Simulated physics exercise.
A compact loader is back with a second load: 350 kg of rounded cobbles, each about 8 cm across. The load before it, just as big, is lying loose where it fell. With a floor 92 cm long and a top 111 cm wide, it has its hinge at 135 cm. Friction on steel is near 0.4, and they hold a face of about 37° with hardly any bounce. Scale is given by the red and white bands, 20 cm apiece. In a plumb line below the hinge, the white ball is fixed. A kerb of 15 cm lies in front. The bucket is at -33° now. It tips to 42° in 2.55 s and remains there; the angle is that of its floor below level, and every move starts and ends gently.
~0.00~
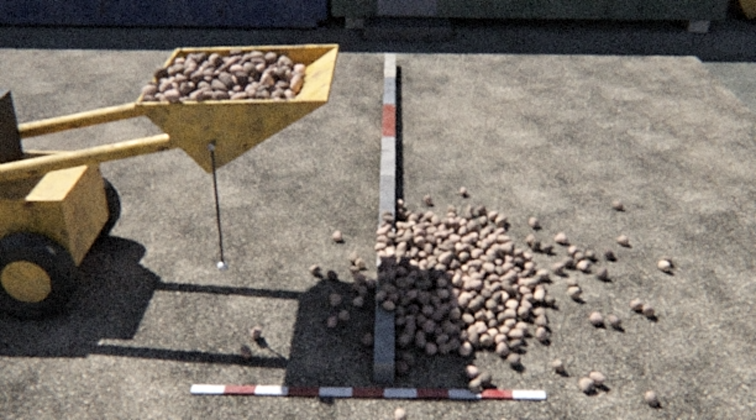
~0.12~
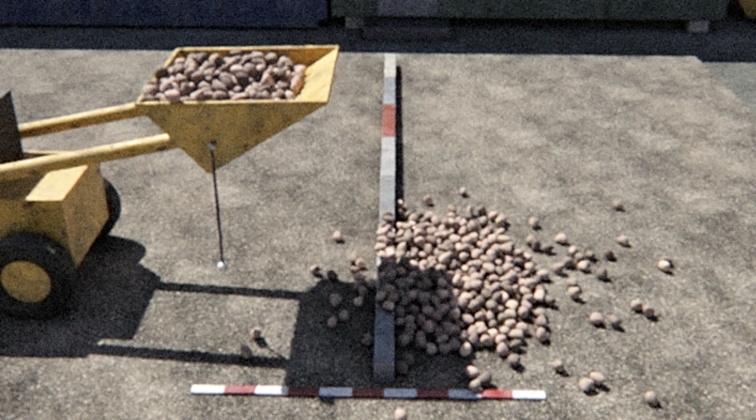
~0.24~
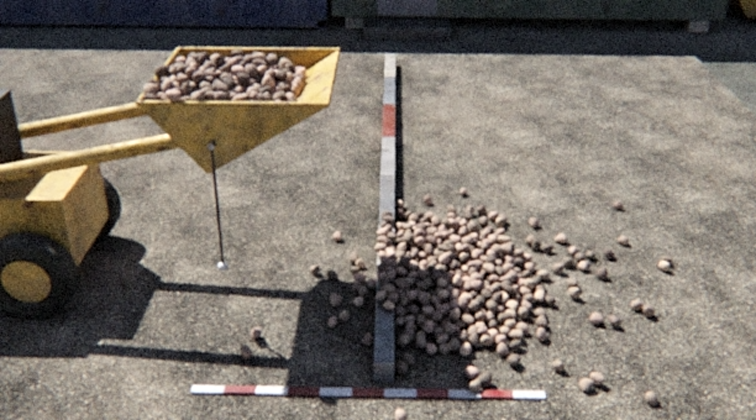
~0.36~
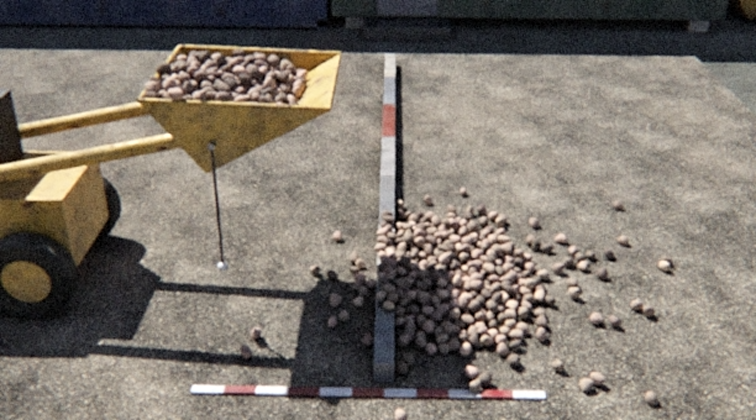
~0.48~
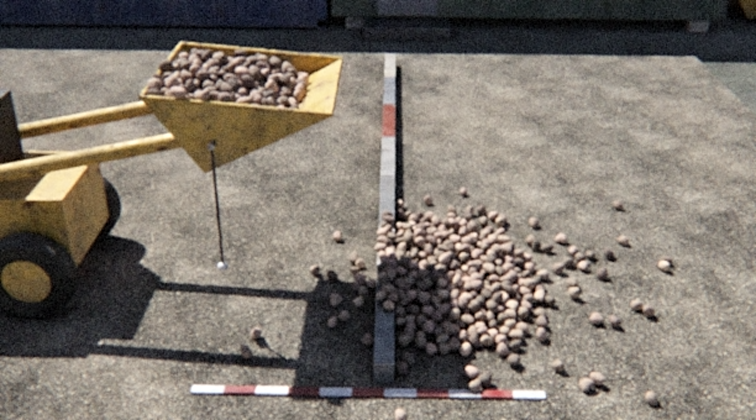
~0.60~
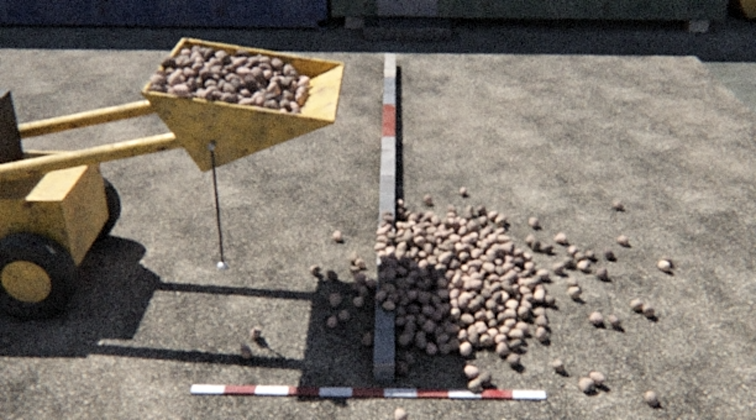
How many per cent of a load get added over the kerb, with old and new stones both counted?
16 %.
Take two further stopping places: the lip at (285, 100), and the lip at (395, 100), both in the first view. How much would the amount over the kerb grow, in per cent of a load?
The first would add some 0 per cent and the second some 85 per cent.
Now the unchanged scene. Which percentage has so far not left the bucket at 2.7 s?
Reading: Near 5 % of the load.
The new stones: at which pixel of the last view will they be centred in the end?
I'd say close to (353, 267).
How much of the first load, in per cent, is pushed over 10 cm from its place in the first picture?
Roughly 5 % of them.
After 1.9 s the floor is at 30°; in per cent of one load, 87 in the bucket, 22 on this side of the kerb, 92 over the kerb; the foremost stones are at (633, 263).
After 2.7 s the floor is at 42°; in per cent of one load, 3 in the bucket, 94 on this side of the kerb, 104 over the kerb; the foremost stones are at (633, 263).
After 3.0 s the floor is at 42°; in per cent of one load, 0 in the bucket, 93 on this side of the kerb, 107 over the kerb; the foremost stones are at (633, 263).
After 5.6 s the floor is at 42°; in per cent of one load, 0 in the bucket, 93 on this side of the kerb, 108 over the kerb; the foremost stones are at (633, 263). Net gain over the kerb, 16.
